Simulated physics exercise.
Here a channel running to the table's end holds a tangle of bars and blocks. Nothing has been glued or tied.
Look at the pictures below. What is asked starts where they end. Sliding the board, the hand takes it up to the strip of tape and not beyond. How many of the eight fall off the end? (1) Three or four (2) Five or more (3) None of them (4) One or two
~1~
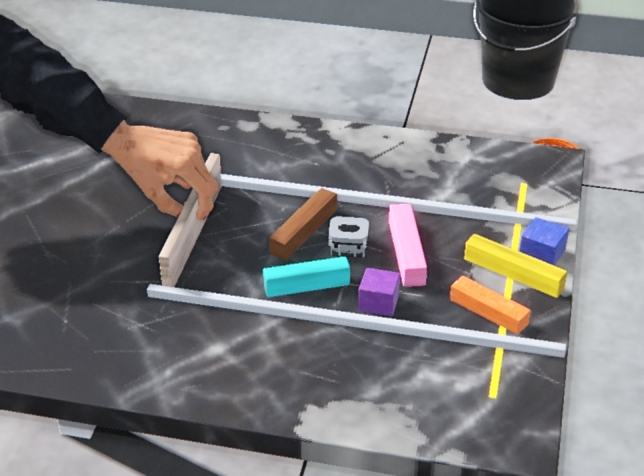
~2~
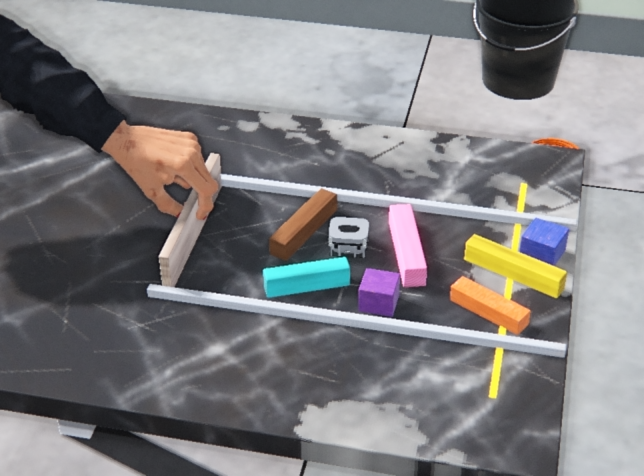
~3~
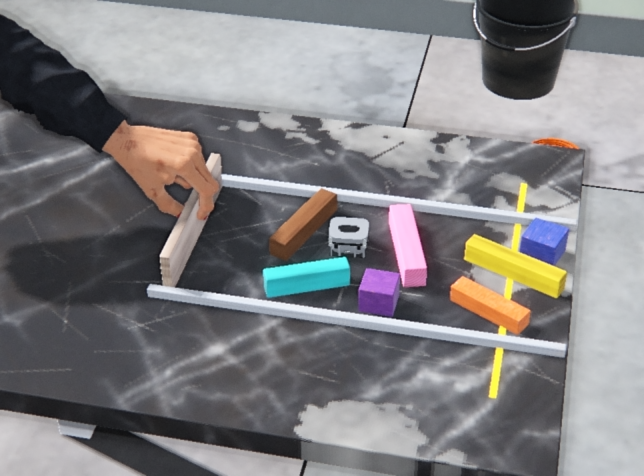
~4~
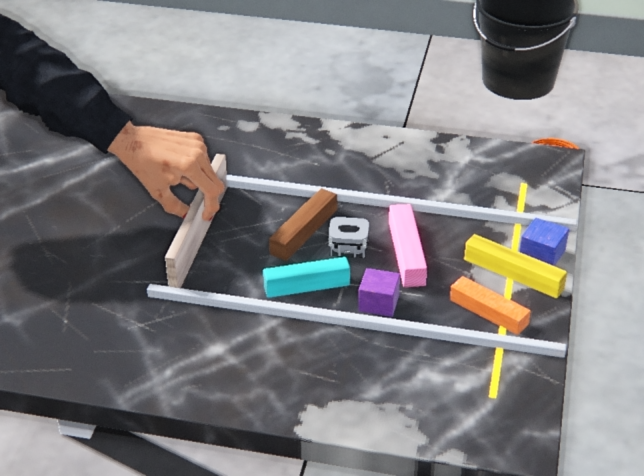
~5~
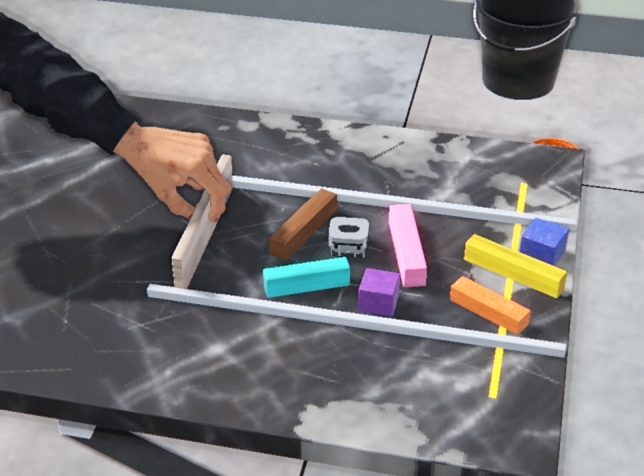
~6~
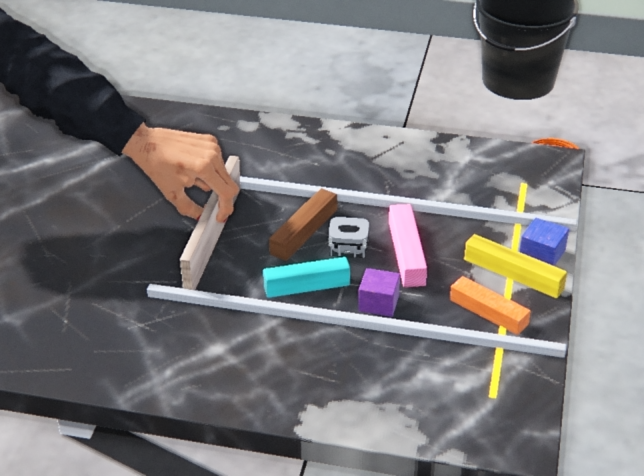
1, three or four.
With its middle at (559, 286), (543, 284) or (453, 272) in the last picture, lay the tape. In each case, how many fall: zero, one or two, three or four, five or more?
Taken in the order given: At least five, five or over, either one or two.
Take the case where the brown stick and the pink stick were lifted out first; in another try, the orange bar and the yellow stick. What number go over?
First 2, second 2.
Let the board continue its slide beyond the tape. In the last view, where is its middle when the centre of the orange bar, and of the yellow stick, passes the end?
Approx. (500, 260) / approx. (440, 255) for the other.
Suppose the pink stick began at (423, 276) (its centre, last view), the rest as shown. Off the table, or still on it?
Placed there, it goes off the edge.
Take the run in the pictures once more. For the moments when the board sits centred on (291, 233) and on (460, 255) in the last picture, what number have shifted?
I count 2 first and 8 after.
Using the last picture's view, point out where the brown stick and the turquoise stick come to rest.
In the last picture they sit at about (524, 252) and about (539, 296).
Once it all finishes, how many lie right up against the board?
The count comes out at 2.
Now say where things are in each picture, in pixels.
In the first picture, blue block (544, 243); yellow stick (515, 266); orange bar (490, 305); board (192, 219); tape (510, 280).
In the second picture, yellow stick (515, 266); purple block (379, 292).
In the third picture, orange bar (490, 305); pink stick (407, 245).
In the fourth picture, blue block (544, 243); brown stick (304, 224).
In the fifth picture, yellow stick (515, 266); board (205, 221).
In the sixth picture, blue block (544, 243); yellow stick (515, 266); orange bar (490, 305); board (212, 222); tape (510, 280).
Soon after, none off yet; blue block at rest near (544, 243); yellow stick at rest near (515, 266); orange bar at rest near (490, 305).
In the end, the number that fall off is three or four; gone, pink stick, orange bar, yellow stick and blue block.
